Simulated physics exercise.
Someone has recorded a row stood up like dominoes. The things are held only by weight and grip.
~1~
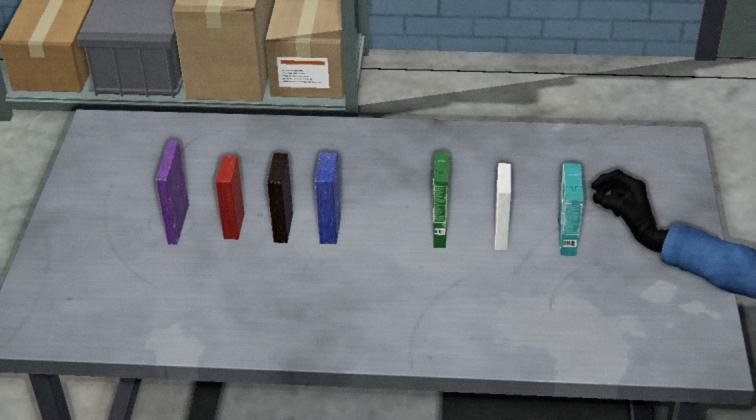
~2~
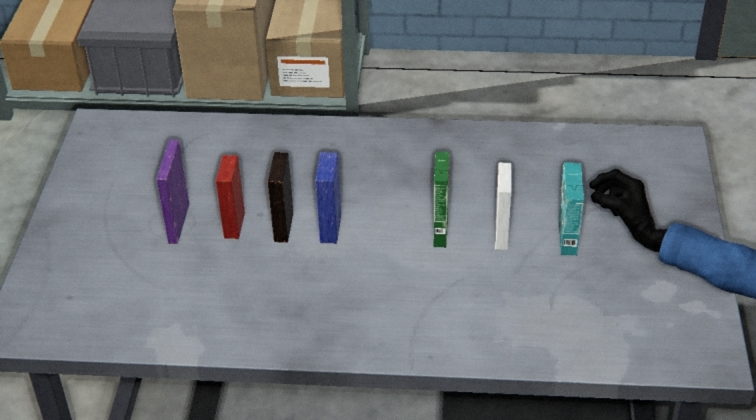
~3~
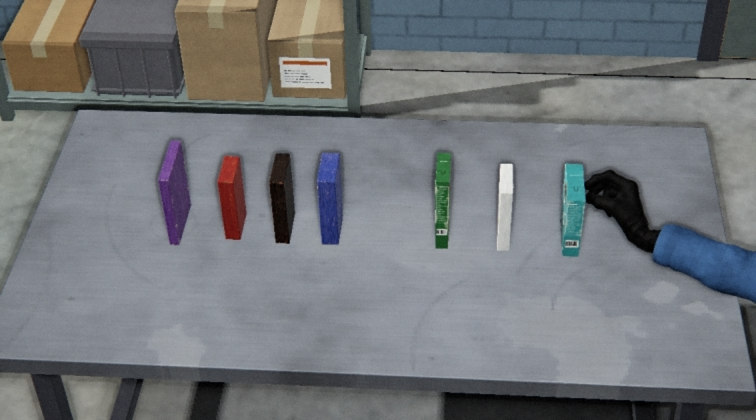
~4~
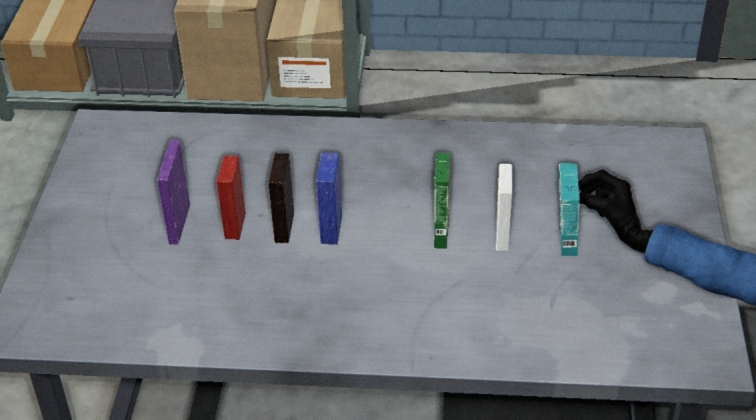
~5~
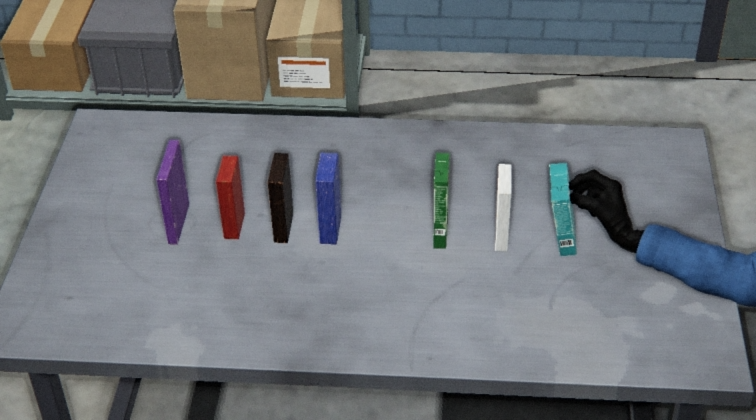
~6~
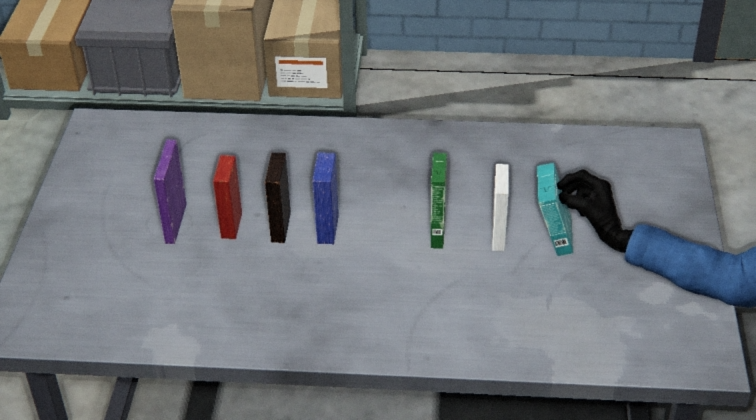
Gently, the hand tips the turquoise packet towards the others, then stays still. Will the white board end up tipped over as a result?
Yes, it goes over.
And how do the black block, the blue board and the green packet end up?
At the end the black block is standing, the blue board is standing, and the green packet has fallen.
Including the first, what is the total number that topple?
The total comes to 3.
Then, 0.40 s on from there, turquoise packet 90° over; white board turned 40° from how it was put near (473, 211).
Then, 0.70 s on from there, turquoise packet 90° over; white board on its side near (467, 231); green packet on its side.
In the end, toppled on the table, white board and green packet; the other 3 unmoved. At the end, from the last picture's camera, white board near (467, 231).
